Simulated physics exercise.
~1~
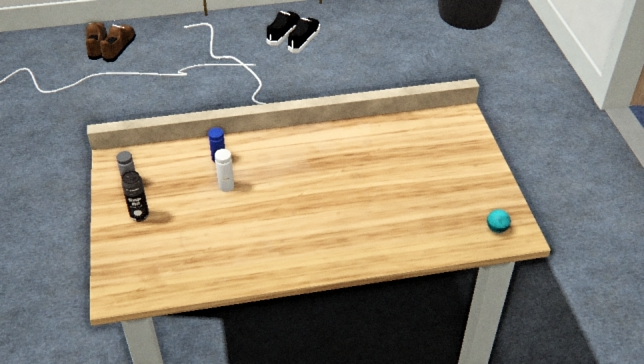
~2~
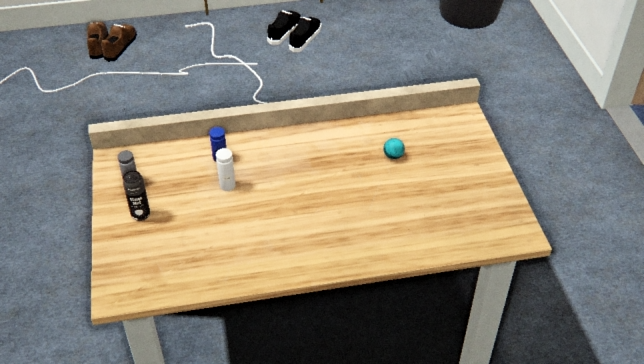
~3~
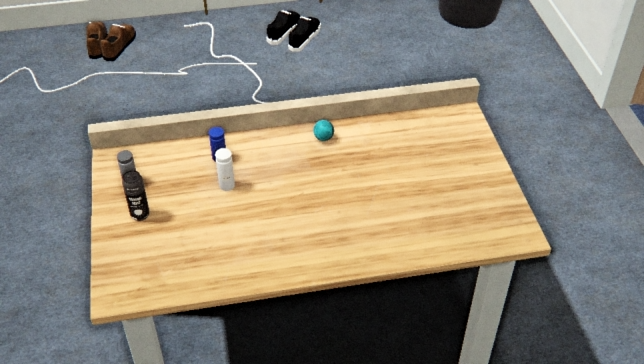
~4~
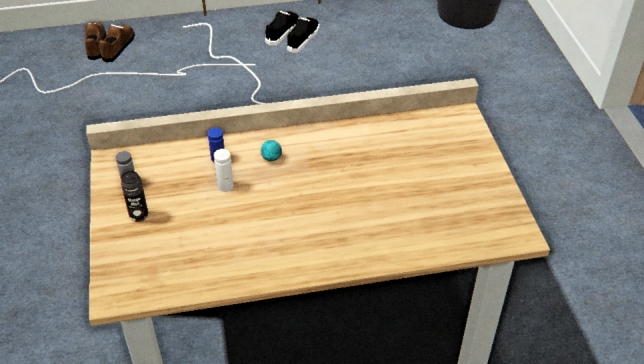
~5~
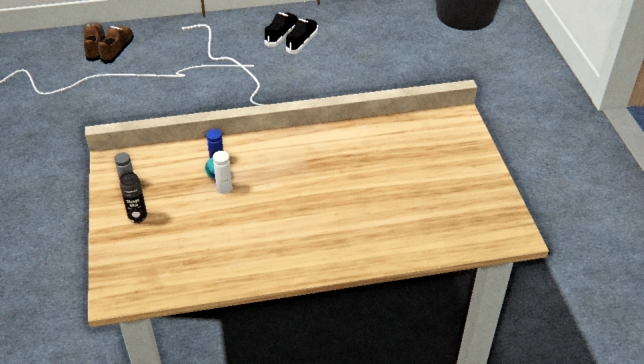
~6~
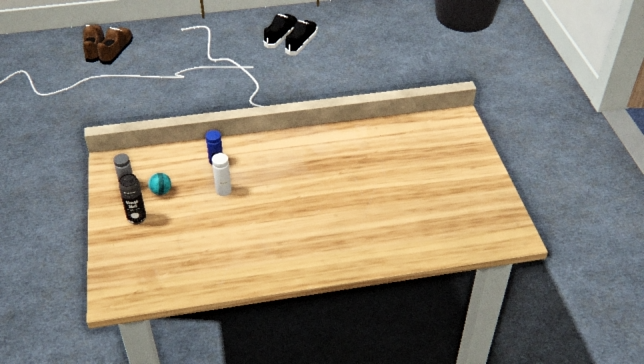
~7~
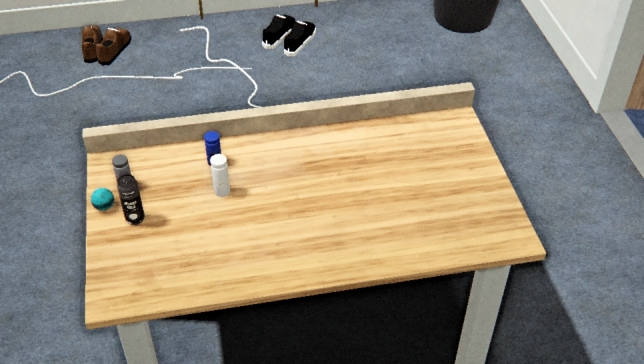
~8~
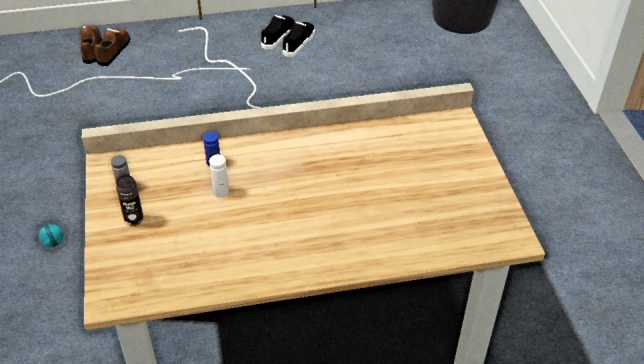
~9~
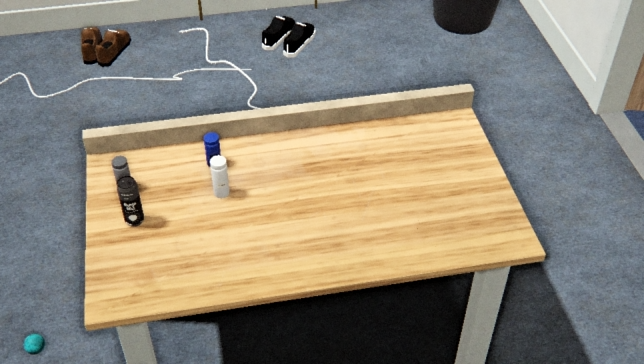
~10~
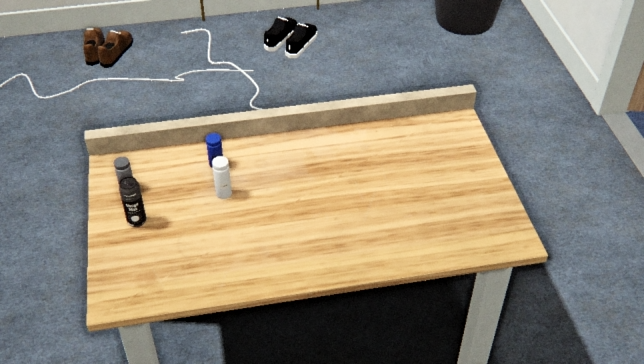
On a wooden table, a turquoise ball bounces off the batten, passes four standing containers and drops off the left edge.
